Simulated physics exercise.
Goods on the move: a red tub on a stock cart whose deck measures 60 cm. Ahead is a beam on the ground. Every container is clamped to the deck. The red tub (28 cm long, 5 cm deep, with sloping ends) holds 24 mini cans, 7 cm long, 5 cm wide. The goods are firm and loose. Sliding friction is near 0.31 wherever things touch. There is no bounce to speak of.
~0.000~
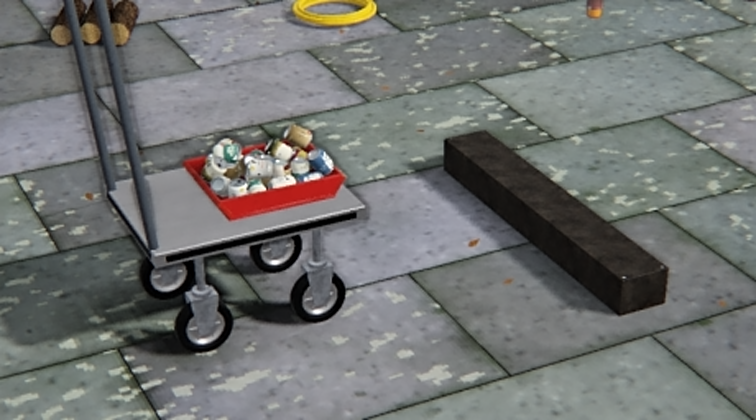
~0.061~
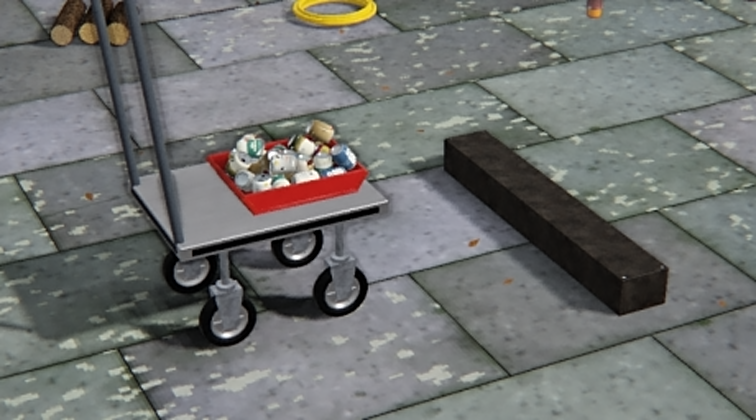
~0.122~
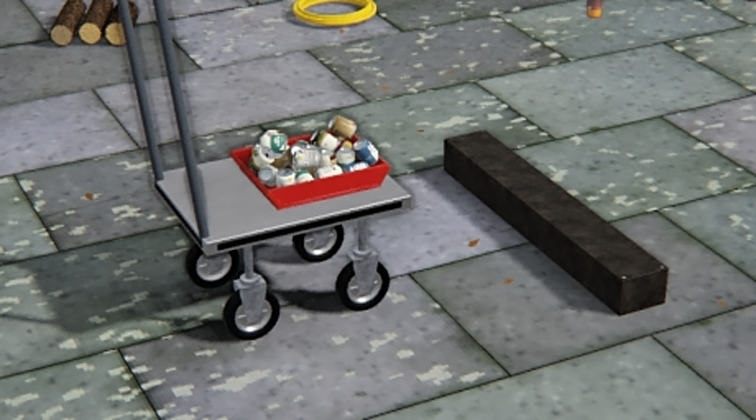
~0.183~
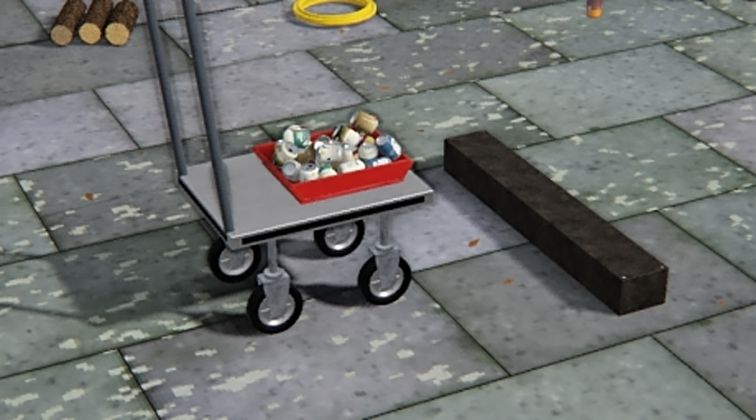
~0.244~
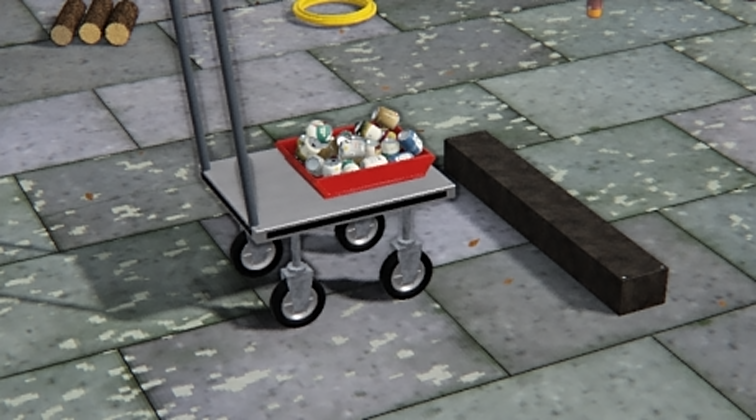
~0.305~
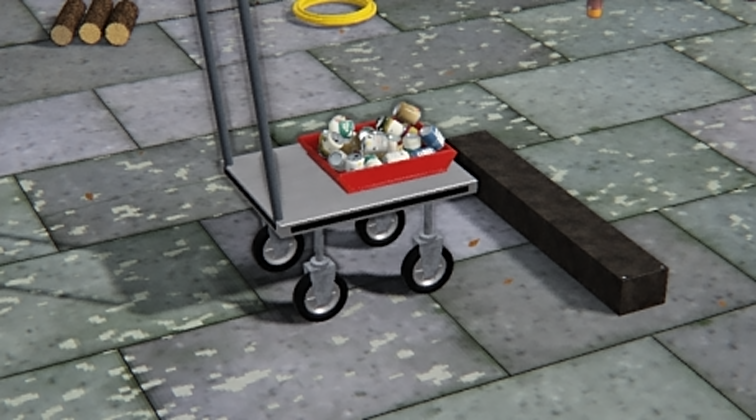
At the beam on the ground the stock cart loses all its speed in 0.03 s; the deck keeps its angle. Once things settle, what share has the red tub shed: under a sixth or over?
It sheds under a sixth of them.
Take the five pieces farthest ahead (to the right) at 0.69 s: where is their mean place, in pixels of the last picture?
Around (525, 105).
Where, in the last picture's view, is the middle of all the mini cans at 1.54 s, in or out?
Near (486, 122).
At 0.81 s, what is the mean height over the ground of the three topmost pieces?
Some 48 cm up.
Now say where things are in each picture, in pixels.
In the first picture (we follow the rim corner now nearest the camera), red tub at (220, 202); 69 cm still to roll; nothing out yet.
Red tub at (245, 196); 62 cm still to roll, in the second picture.
Red tub at (269, 191); 55 cm still to roll, in the third picture.
Red tub at (293, 185); 48 cm still to roll, in the fourth picture.
Red tub at (316, 180); 41 cm still to roll, in the fifth picture.
Red tub at (340, 175); 34 cm still to roll; nothing out yet, in the sixth picture.
After 0.59 s, impact.
After 0.69 s, 0 of 24 out of the red tub.
After 0.81 s, 2 of 24 out of the red tub.
After 1.04 s, 2 of 24 out of the red tub.
Final count (at 1.54 s), 2 of 24 out of the red tub. Asked share, 2 of 24, 8 per cent.
